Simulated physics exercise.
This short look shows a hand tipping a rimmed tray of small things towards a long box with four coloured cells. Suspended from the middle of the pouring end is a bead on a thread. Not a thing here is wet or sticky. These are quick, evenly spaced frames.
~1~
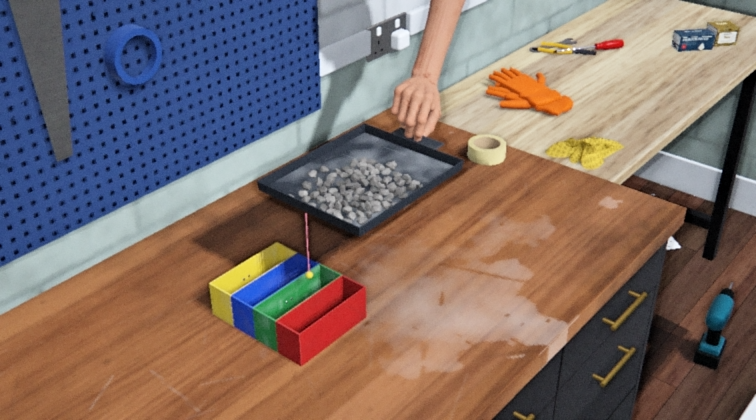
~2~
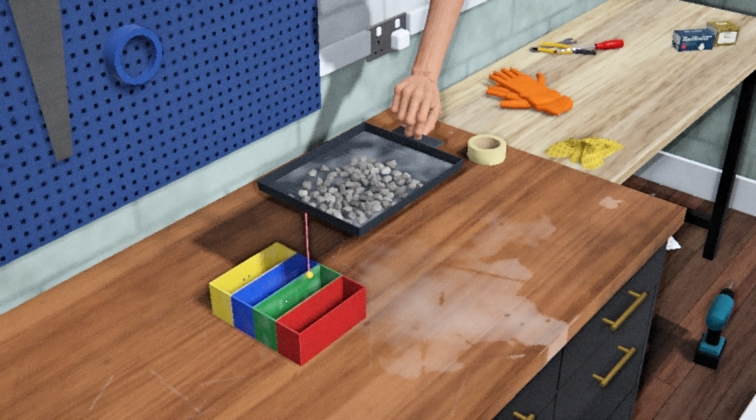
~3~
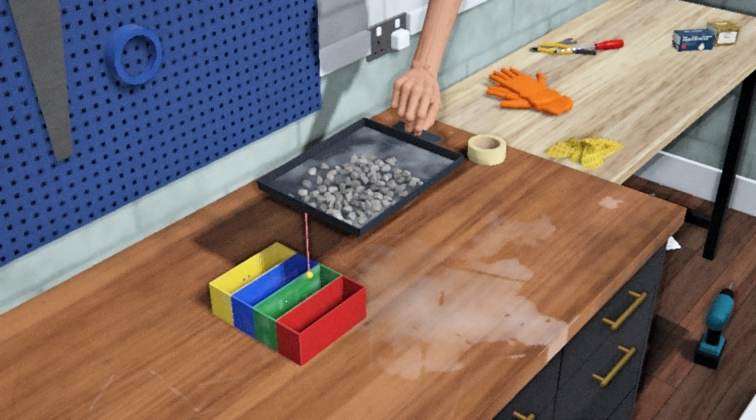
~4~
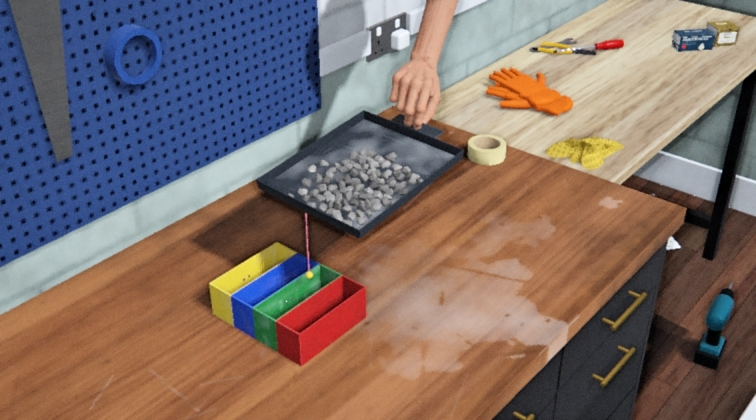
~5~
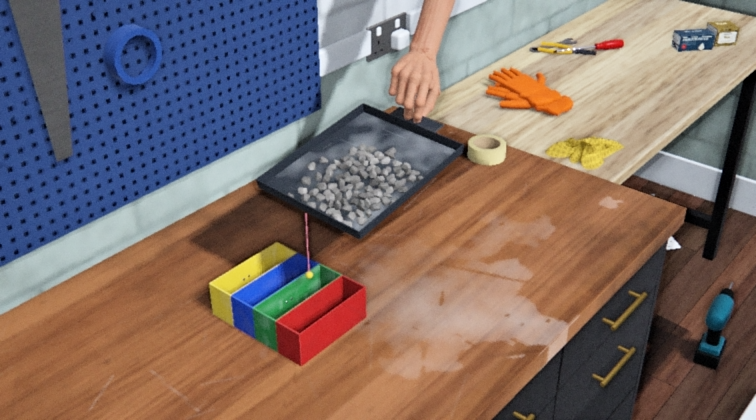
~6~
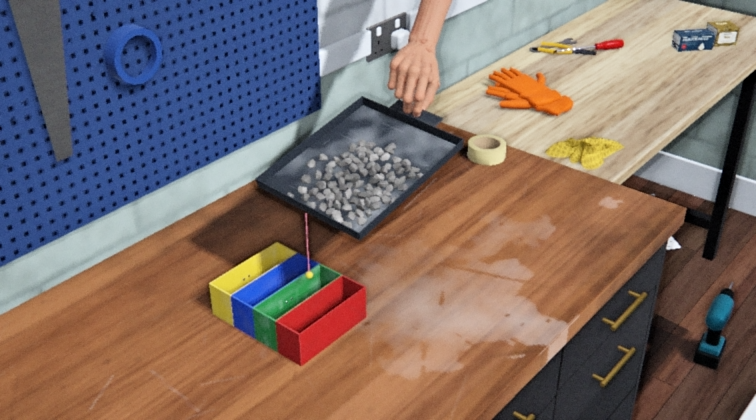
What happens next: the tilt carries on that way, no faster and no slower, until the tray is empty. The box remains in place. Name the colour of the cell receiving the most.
That is the red one.
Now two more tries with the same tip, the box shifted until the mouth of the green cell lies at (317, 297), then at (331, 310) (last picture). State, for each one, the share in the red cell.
Trial 1 40%, trial 2 20%.
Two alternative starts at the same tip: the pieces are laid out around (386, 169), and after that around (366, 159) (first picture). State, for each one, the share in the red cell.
Shares in turn: 40 % and 30 %.
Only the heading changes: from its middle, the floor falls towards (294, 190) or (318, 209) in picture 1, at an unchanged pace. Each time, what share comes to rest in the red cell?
You'd get 0 per cent the first time and 30 per cent the second time.
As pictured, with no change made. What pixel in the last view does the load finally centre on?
Last view, resting centre - approx. (315, 342).
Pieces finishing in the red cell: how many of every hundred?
I'd put that share near 40 per cent.
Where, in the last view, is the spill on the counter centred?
I'd put the middle at roughly (349, 359).
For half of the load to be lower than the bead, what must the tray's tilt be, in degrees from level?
That happens at around 100°.
Just after the last frame, tray tipped steeply; every one on the tray.
A moment on, tray tipped right over; the larger part on the tray; about a tenth in the red cell; roughly a quarter falling or outside the box.
Further on, tray tipped past a quarter turn; roughly a third in the red cell; about a tenth in the green cell; just a few in the blue cell; roughly a third falling or outside the box.
When it is over, tray tipped past a quarter turn; roughly a third in the red cell; about a tenth in the green cell; just a few in the blue cell; not one in the yellow cell; roughly a third outside the box.
